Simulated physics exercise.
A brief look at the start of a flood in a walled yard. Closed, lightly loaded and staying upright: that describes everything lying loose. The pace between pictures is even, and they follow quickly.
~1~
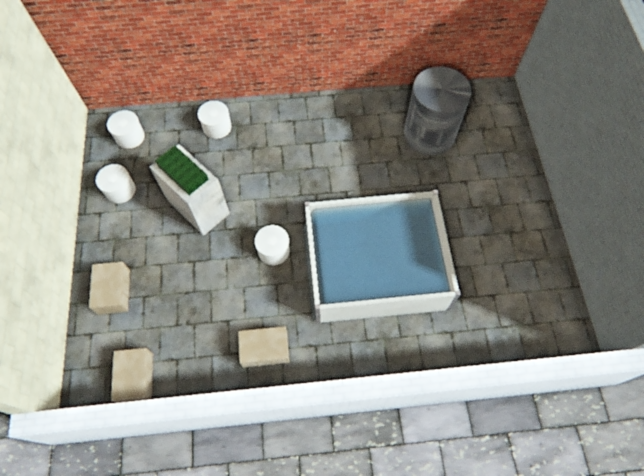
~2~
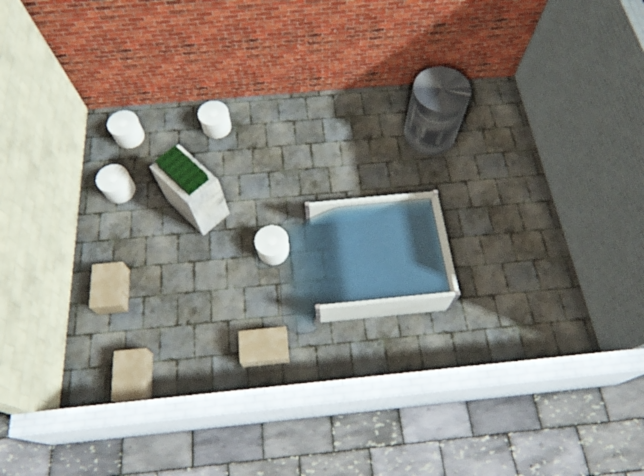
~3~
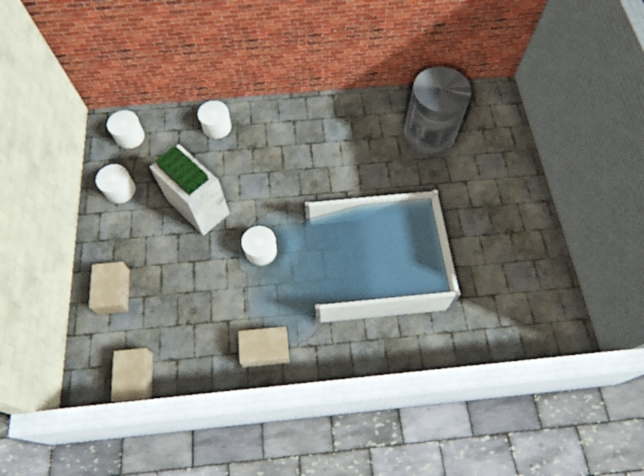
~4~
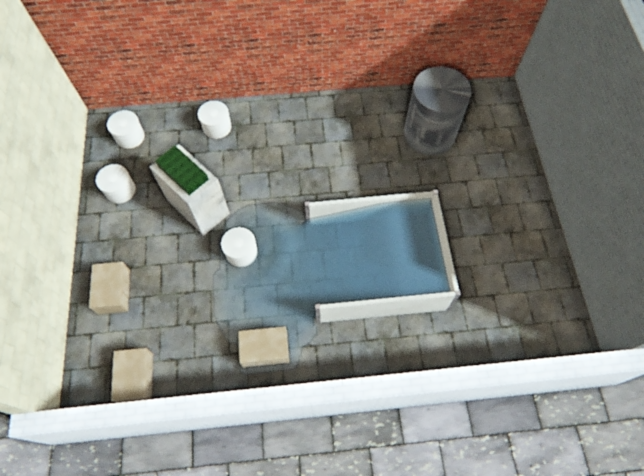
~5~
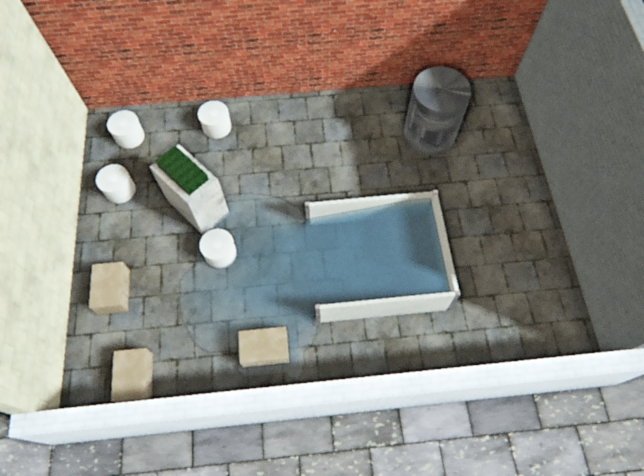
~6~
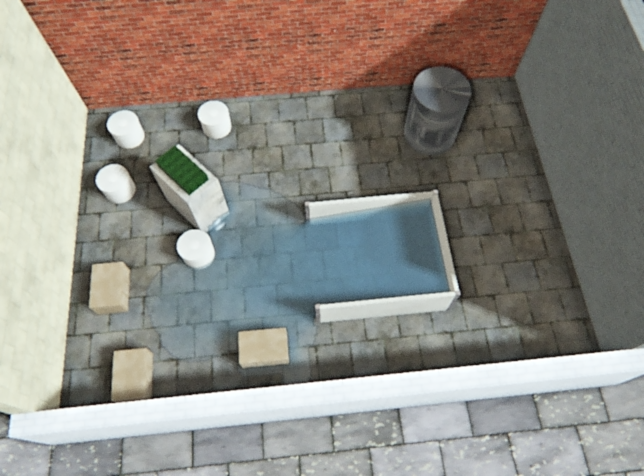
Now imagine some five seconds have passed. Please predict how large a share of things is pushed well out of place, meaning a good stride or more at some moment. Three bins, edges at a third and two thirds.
Share shifted well: High, two thirds plus.
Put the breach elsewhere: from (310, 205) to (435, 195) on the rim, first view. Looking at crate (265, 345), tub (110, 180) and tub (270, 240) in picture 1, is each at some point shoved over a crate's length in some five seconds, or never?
Falls short, travels that far, falls short.
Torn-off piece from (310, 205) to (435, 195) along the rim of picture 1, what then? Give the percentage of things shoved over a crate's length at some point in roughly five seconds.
I'd put it at about 40 percent.
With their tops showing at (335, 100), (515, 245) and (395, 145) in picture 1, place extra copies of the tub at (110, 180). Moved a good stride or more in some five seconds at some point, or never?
So, in order, the copies go nowhere much, nowhere much, nowhere much.
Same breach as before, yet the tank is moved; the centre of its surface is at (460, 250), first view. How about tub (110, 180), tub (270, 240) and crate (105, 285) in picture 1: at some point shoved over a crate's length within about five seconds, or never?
Well, the first one got driven a long way, the second got driven a long way, and the third got driven a long way.
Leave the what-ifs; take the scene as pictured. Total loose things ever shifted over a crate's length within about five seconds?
So the number is 6.
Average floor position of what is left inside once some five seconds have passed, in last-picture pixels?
Near (208, 193).
A moment on, 1 of 7 are well off their spots; 0 afloat.
Next, 2 of 7 are well off their spots; 3 afloat.
Later, 3 of 7 are well off their spots; 4 afloat.
In the end, 5 of 7 are well off their spots, and 6 have been at some point; 5 afloat.
